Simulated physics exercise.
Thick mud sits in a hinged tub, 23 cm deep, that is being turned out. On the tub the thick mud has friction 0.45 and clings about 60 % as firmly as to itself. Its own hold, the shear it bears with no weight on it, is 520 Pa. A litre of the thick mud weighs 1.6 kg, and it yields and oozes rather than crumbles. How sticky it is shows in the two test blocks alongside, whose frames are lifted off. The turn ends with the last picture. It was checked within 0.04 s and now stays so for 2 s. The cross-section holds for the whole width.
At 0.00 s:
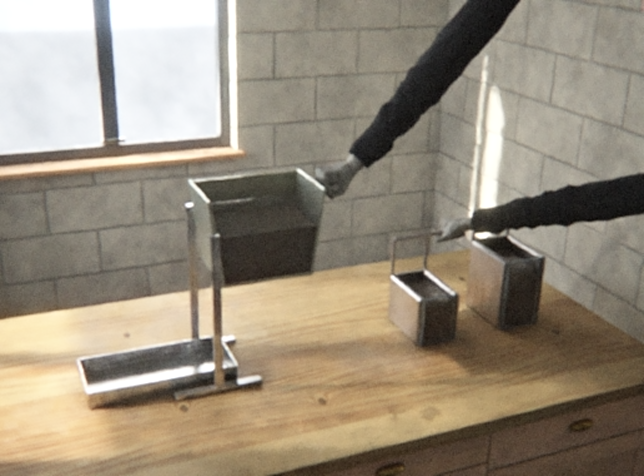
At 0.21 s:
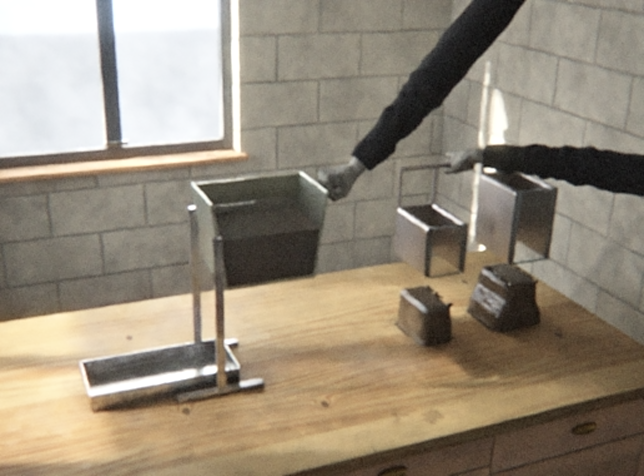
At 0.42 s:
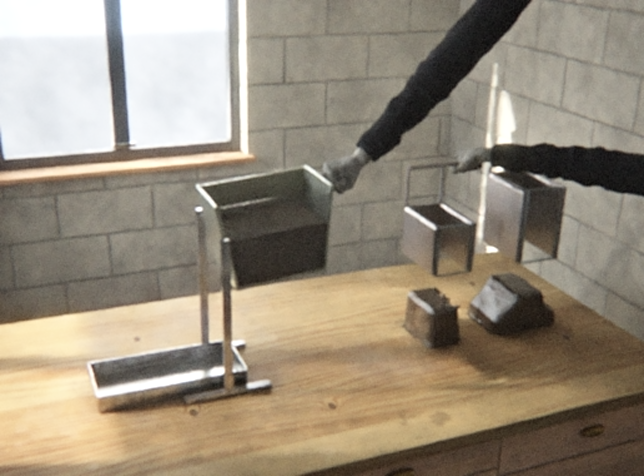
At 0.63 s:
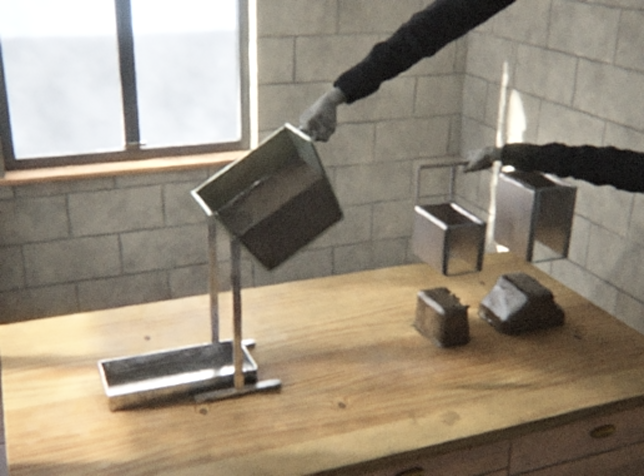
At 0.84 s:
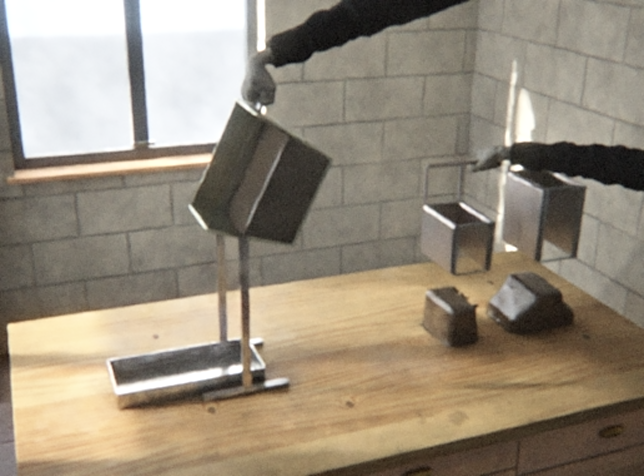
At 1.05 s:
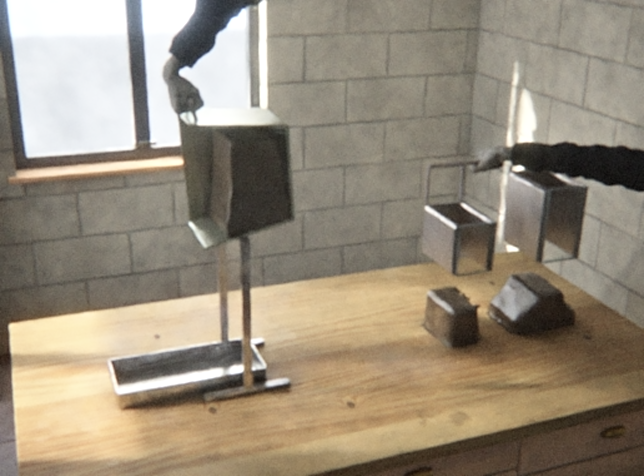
One dark-sleeved arm lifted two metal boxes off blocks of dark mud, which sagged, the right one more; then another arm swung a hinged metal tub up and over to the left above a tray.
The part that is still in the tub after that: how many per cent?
The part that is still in the tub after that is near 35 %.
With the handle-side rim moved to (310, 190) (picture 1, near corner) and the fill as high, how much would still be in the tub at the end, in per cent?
It would be near 40 %.
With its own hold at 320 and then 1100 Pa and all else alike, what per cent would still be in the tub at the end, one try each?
In that order: 20 %, 0 %.
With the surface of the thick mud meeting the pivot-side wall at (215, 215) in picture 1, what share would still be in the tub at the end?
Then about 20 %.
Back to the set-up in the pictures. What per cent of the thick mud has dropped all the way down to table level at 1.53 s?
Some 45 per cent.
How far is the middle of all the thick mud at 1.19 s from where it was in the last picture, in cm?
Some 8 cm.
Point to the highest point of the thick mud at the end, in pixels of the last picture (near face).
At about (248, 206).
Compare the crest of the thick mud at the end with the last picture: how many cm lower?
About 17 cm.
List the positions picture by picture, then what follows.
Handle-side rim at (323, 190), tilt 0 degrees; top of the thick mud at (230, 236); blocks stand 13 cm, 19 cm (left to right), in the first frame.
Handle-side rim at (326, 193), tilt 0 degrees; top of the thick mud at (232, 239); blocks stand 12 cm, 16 cm (left to right), in the second frame.
Handle-side rim at (331, 186), tilt 5 degrees; top of the thick mud at (324, 222); blocks stand 12 cm, 13 cm (left to right), in the third frame.
Handle-side rim at (310, 143), tilt 32 degrees; top of the thick mud at (321, 178); blocks stand 12 cm, 13 cm (left to right), in the fourth frame.
Handle-side rim at (256, 117), tilt 64 degrees; top of the thick mud at (291, 139); blocks stand 12 cm, 13 cm (left to right), in the fifth frame.
Handle-side rim at (193, 129), tilt 94 degrees; top of the thick mud at (231, 141); blocks stand 12 cm, 13 cm (left to right), in the sixth frame.
After 1.19 s, the tub is at 94 degrees and holds 92 %.
After 1.36 s, the tub is at 94 degrees and holds 44 %.
After 1.53 s, the tub is at 94 degrees and holds 36 %.
After 1.70 s, the tub is at 94 degrees and holds 35 %.
After 3.05 s, at the end, the tub is at 94 degrees and holds 35 %.
